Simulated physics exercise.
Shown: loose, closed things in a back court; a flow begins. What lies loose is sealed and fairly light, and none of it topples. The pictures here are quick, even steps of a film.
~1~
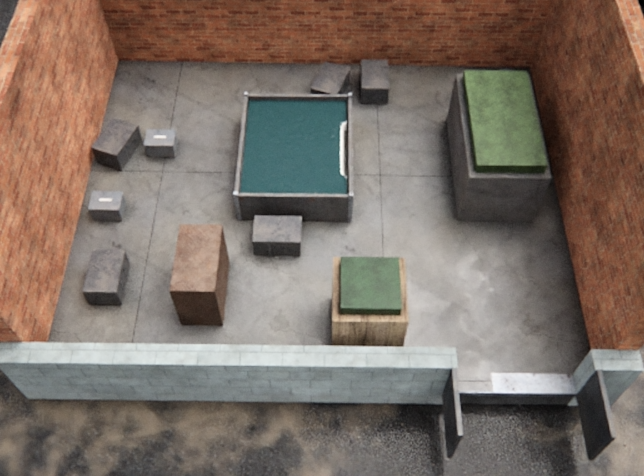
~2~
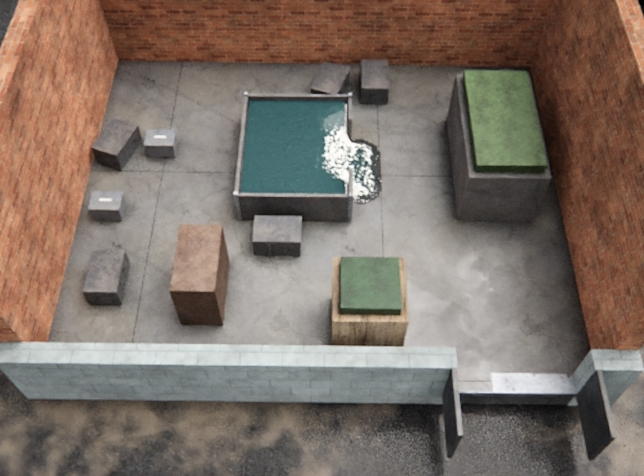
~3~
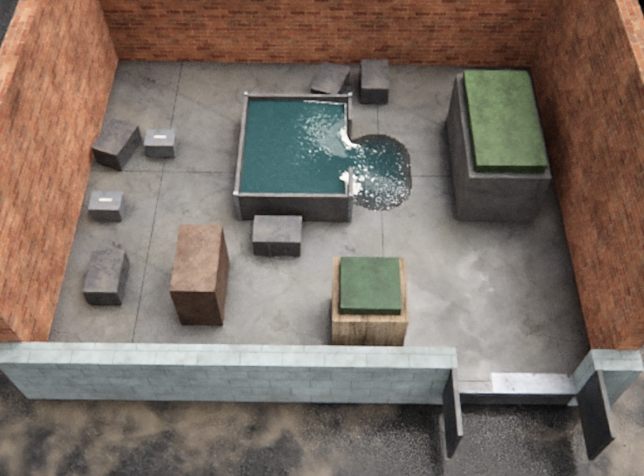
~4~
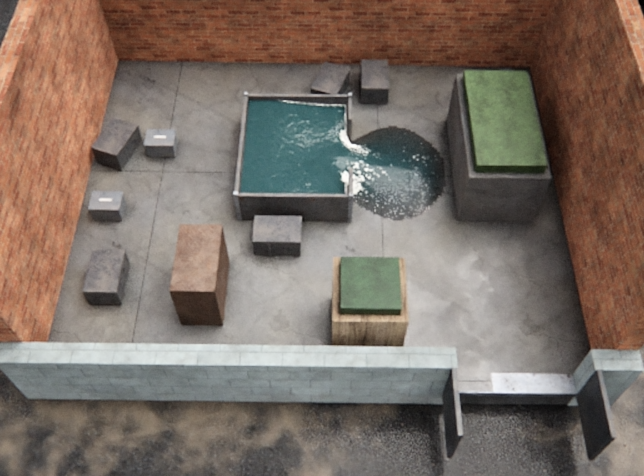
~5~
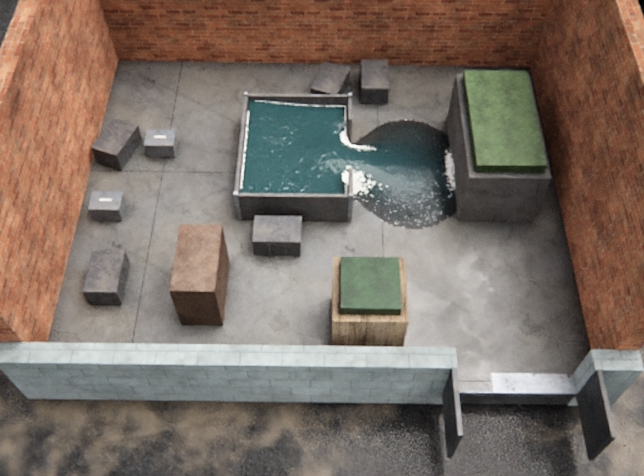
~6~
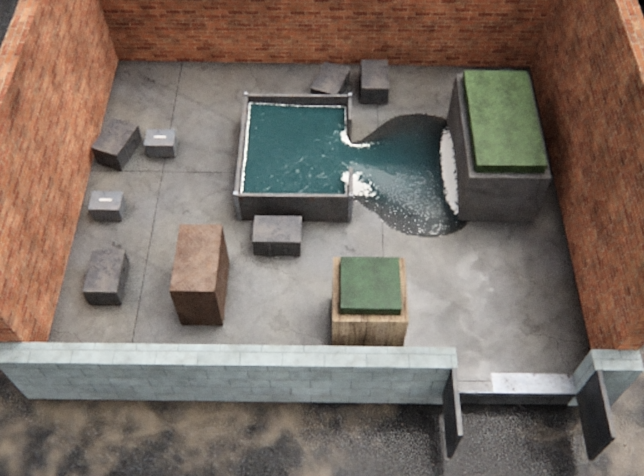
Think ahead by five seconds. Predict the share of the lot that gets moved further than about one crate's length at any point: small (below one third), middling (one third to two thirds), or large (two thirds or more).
The share is small, below one third.
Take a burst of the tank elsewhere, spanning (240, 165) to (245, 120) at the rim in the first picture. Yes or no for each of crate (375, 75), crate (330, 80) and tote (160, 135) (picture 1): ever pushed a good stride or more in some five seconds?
First below the mark, then below the mark, then over the mark.
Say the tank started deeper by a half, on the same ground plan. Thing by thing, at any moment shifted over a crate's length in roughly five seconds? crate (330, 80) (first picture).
My reading is that it travelled at least that.
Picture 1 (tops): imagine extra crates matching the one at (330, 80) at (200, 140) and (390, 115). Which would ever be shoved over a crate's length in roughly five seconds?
Result, in sequence - short of that distance / short of that distance.
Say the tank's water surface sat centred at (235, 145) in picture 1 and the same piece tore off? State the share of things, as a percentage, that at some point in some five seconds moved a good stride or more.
About 10 %.
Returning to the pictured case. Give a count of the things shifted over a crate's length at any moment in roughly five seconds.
That makes 1.
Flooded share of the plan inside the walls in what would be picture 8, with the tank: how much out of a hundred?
Wet share: Around 15 %.
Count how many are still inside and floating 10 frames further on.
It adds up to 0.
A moment on, 0 of 8 are well off their spots; 0 afloat.
Next, 0 of 8 are well off their spots; 0 afloat.
Later, 0 of 8 are well off their spots; 0 afloat.
In the end, 1 of 8 are well off their spots, and 1 have been at some point; 0 afloat.
